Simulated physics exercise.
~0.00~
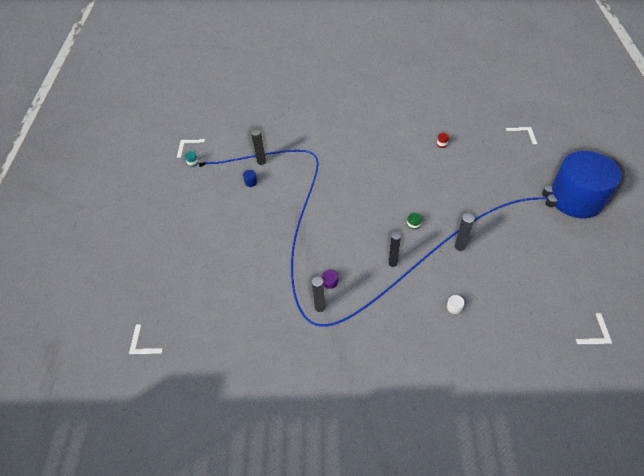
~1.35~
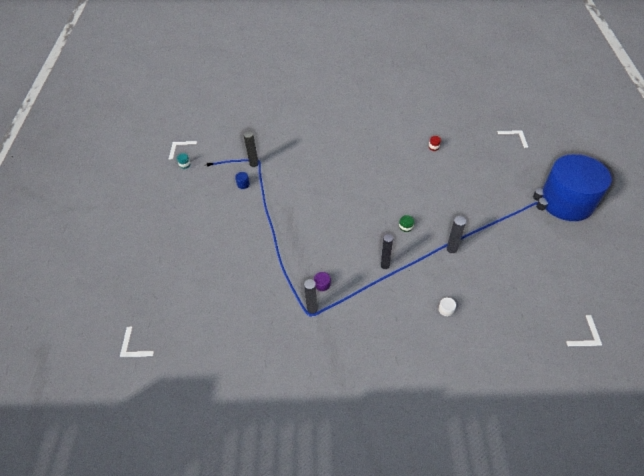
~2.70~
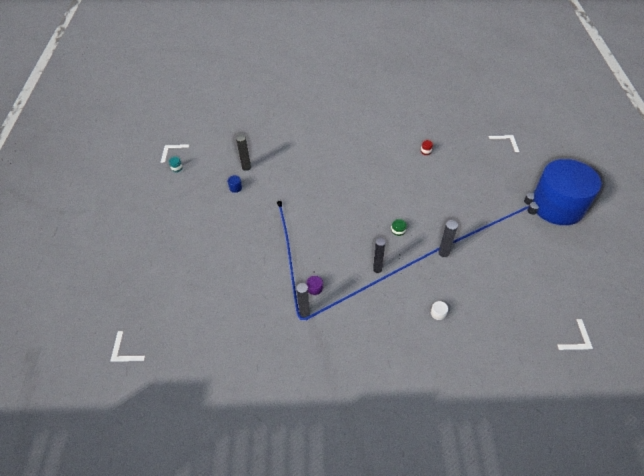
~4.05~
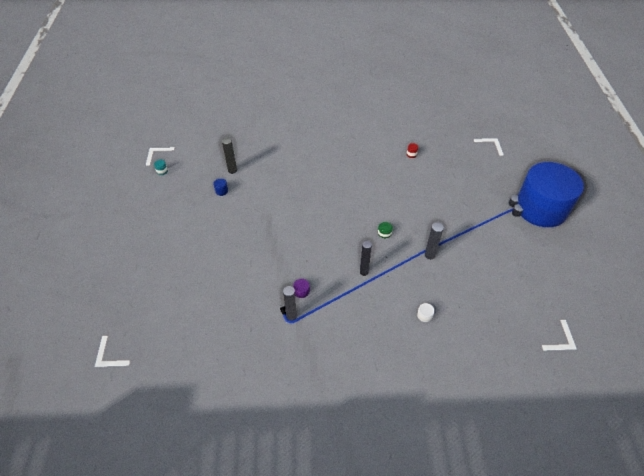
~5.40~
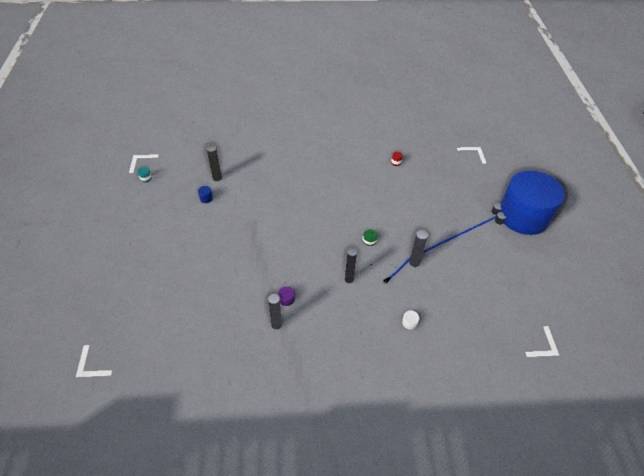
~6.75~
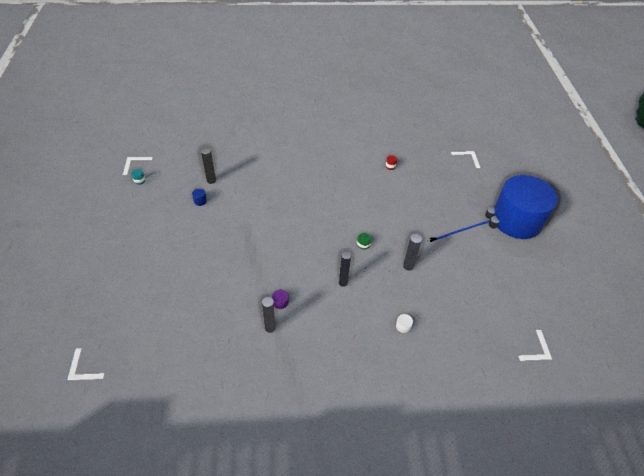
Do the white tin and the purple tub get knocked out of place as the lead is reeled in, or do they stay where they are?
Both stay where they are. The lead is drawn in toward the reel and neither the white tin nor the purple tub is displaced.
To begin with, a thin blue lead stretches from a big blue reel on the right, winding past dark posts to a loose end beside a teal tin on the grey floor, with red, green, white, blue and purple containers scattered around. The reel draws it in, and the wide curves pull tight against the posts. The loose end slips past the far post and heads down to the one by the purple tub. It rounds that post and travels up toward the reel as the camera pans slightly right. Finally it stops with a short length still out, every container in its place.
